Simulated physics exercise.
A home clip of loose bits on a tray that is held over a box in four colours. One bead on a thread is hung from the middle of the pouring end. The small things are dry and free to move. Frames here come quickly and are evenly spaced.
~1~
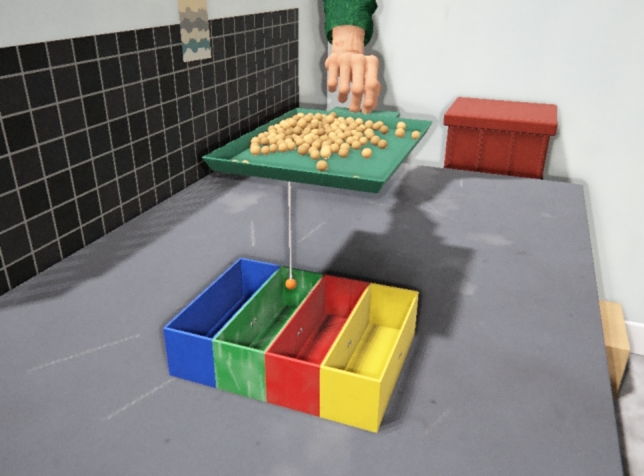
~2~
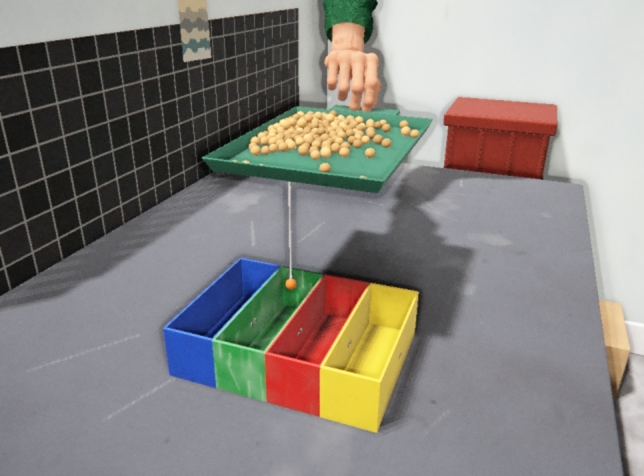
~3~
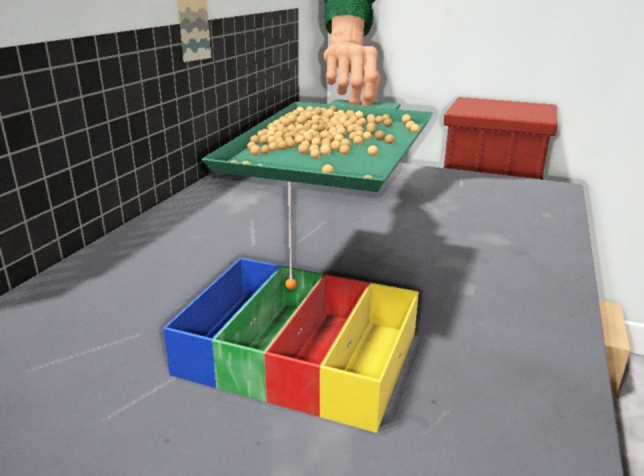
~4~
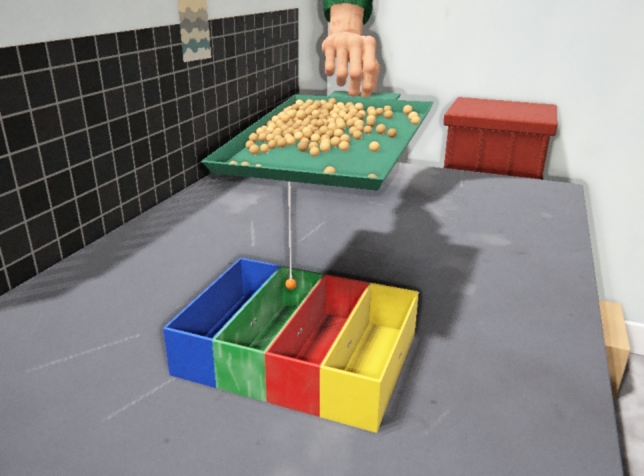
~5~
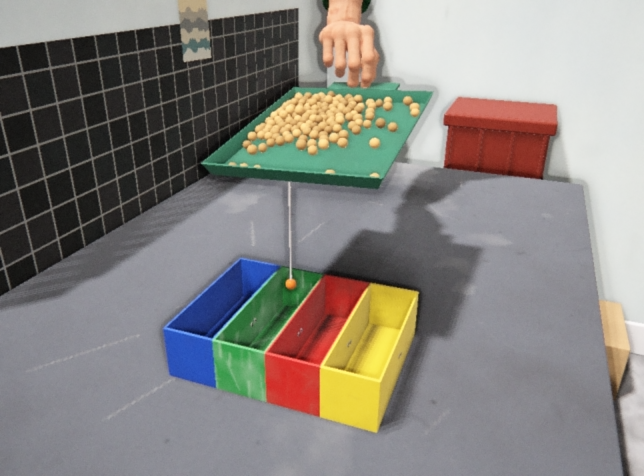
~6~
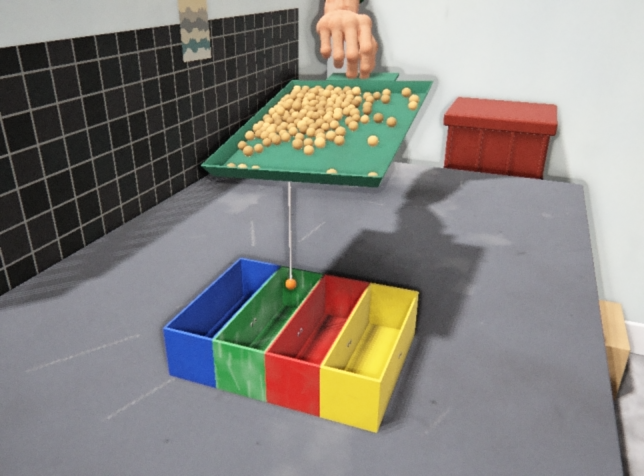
Above a grey table, a hand raising the back of a green tray of wooden beads over a four-coloured box, beads shifting slightly.
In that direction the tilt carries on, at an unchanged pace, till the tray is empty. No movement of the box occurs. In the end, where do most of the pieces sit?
Most sit in the blue cell.
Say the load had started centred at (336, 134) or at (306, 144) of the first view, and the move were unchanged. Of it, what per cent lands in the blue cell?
First case: Around 40 %; second case: Around 40 %.
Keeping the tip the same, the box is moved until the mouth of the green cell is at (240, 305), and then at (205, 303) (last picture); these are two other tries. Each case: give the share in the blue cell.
Roughly 40 % and 20 %.
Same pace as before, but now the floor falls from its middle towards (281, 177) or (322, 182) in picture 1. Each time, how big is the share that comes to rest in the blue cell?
I'd put it at some 30 % and then some 10 %.
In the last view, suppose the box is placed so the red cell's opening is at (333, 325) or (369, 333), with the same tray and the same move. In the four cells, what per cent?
First placement near 50 percent, second near 20 percent.
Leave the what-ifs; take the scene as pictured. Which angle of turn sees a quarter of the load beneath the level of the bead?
55 degrees.
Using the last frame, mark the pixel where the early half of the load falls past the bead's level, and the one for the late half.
The leading part at (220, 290), the rest of it at (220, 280).
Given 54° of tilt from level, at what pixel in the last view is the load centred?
About (232, 175).
Soon, tray tipped steeply; about two thirds on the tray; a small part in the blue cell; a small part in the green cell; about a quarter falling or outside the box.
A while on, tray tipped right over; about half in the blue cell; about a quarter in the green cell; a stray few in the red cell; about a quarter falling or outside the box.
Towards the end, tray tipped past a quarter turn; about half in the blue cell; about a quarter in the green cell; a stray few in the red cell; about a quarter falling or outside the box.
Finally, tray tipped past a quarter turn; about half in the blue cell; about a quarter in the green cell; a stray few in the red cell; none in the yellow cell; about a quarter outside the box.
